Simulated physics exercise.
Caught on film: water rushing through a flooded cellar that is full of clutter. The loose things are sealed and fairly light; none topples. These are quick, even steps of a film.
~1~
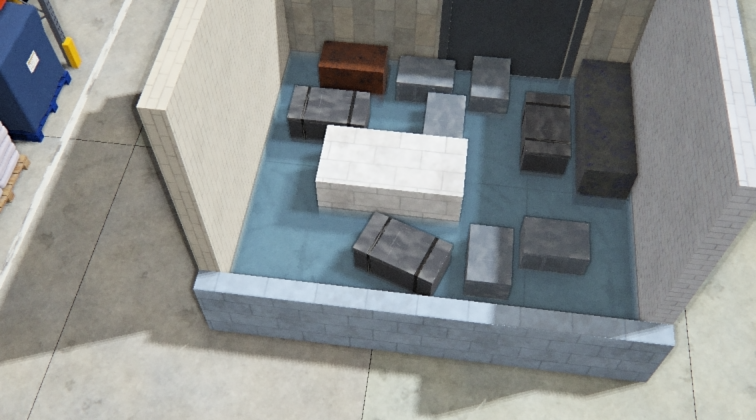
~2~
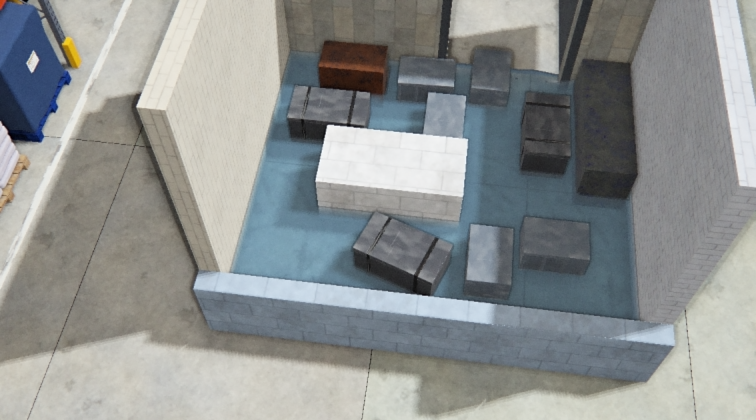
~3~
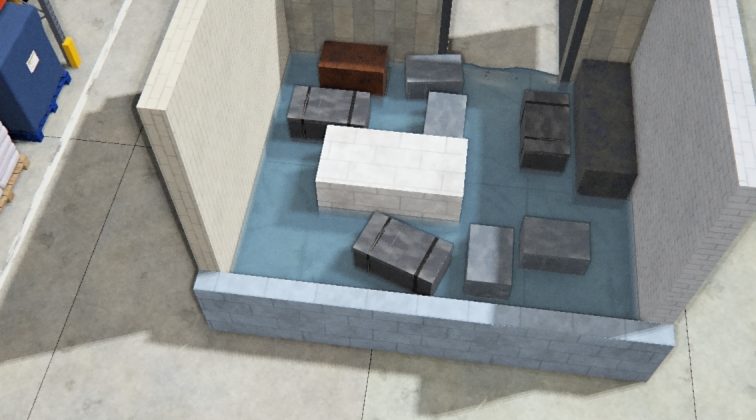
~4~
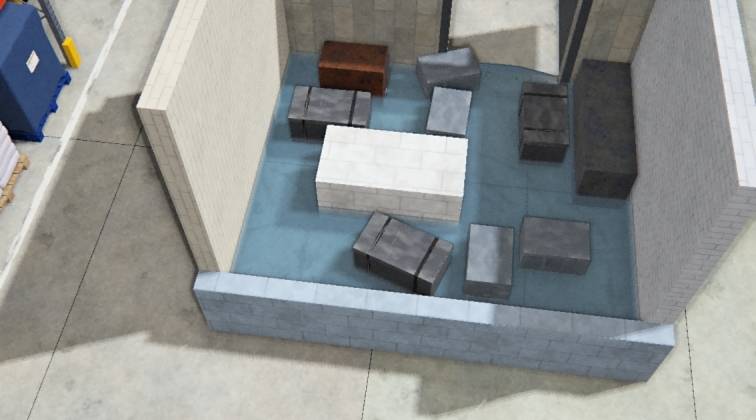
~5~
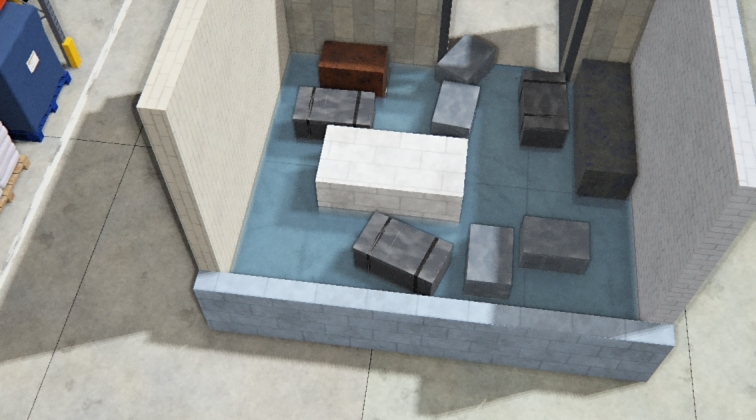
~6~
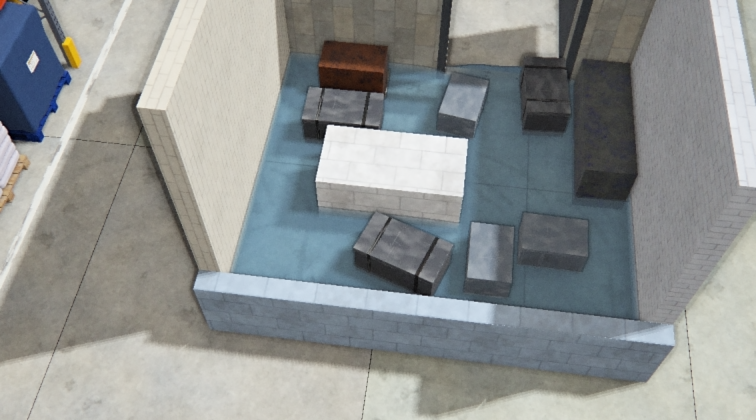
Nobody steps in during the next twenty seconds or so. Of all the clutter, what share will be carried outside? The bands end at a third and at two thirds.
It is two thirds or above.
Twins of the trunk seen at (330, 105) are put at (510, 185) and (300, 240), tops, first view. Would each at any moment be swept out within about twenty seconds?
In turn: Out, inside.
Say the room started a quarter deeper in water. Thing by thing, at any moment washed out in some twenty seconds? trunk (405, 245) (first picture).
Verdict: Kept in.
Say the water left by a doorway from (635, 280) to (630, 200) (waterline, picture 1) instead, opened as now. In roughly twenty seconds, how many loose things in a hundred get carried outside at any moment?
Some 80 per cent.
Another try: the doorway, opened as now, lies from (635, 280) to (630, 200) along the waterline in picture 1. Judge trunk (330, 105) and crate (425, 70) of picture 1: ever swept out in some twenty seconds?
In turn: No, stays.
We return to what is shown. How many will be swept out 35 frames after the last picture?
It comes to 7.
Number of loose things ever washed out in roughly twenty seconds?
The number is 7.
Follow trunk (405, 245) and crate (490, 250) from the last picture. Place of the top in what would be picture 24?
Roughly at (460, 231) and (508, 128).
A moment on, 4 of 8 are out; 4 afloat.
Next, 6 of 8 are out; 2 afloat.
Later, 7 of 8 are out; 0 afloat.
In the end, 7 of 8 are out; 0 afloat.
